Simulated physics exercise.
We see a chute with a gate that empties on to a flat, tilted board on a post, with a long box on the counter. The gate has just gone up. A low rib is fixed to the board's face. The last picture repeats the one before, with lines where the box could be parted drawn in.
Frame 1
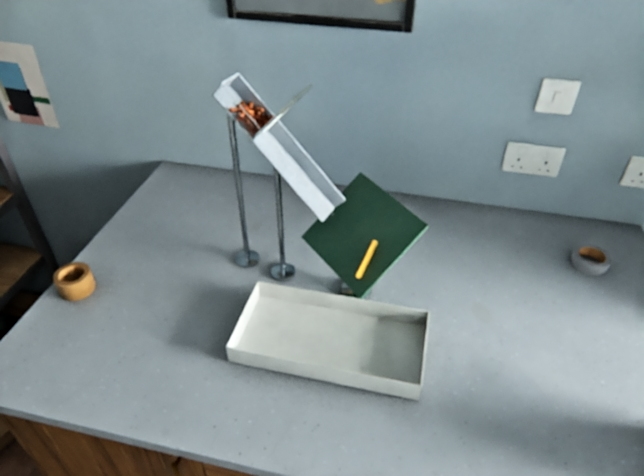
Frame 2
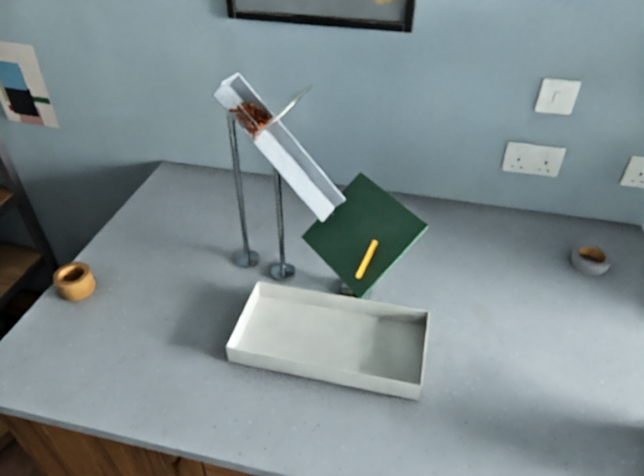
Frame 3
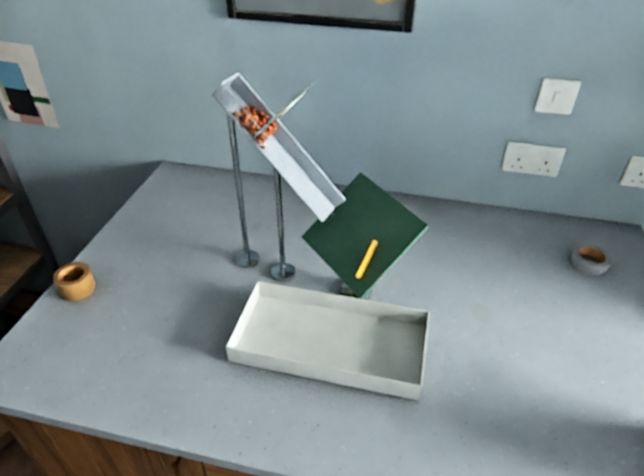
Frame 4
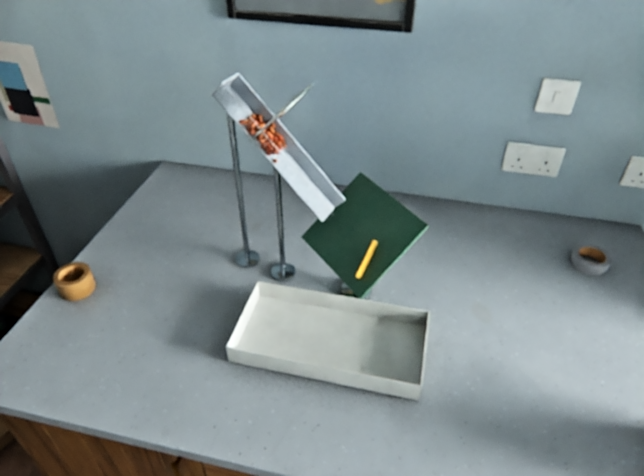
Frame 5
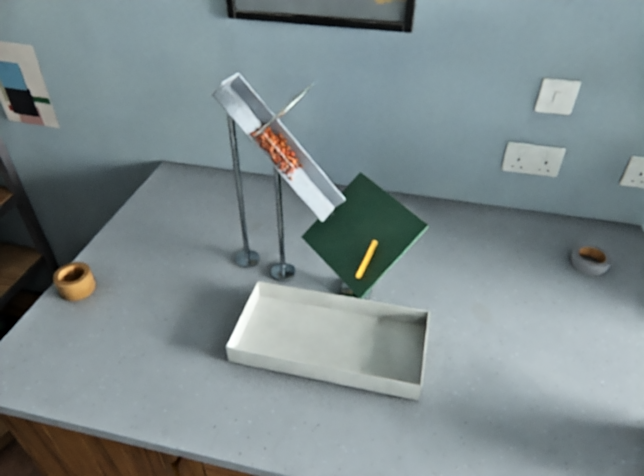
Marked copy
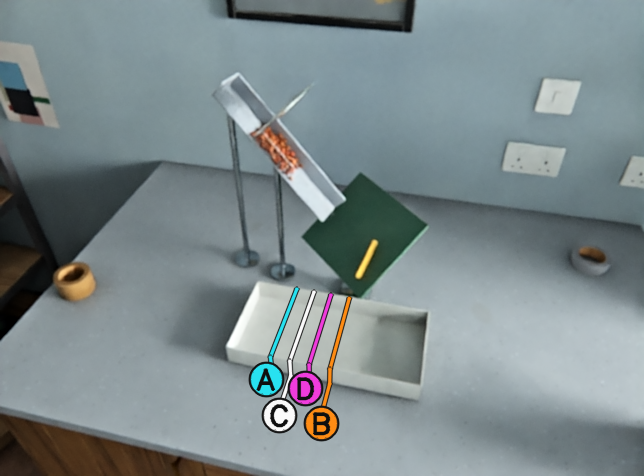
A grey counter against a blue-grey wall is seen from above and in front, with wall sockets at the right and the camera still. A white chute on two metal posts slopes down rightward toward a tilted green board with a yellow strip, behind an empty off-white box, with small pots at either side. Reddish-orange pellets near the chute's top slide down beneath a raised gate, stretching into a longer band around its middle.
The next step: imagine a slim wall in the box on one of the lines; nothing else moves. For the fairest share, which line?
D.
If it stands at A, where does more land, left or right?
The right side.
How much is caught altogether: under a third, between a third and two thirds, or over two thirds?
Over two thirds.
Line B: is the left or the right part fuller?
The left side.
On the marked copy, line A crosses the front rim at (270, 356); line B crosses the front rim at (330, 368); line C crosses the front rim at (290, 360); line D crosses the front rim at (309, 363).
With A, of what is caught, about a tenth on the left of the divider, almost all on the right.
With B, of what is caught, the larger part on the left of the divider, about a tenth on the right.
With C, of what is caught, about a tenth on the left of the divider, the larger part on the right.
With D, of what is caught, roughly a third on the left of the divider, roughly two thirds on the right.
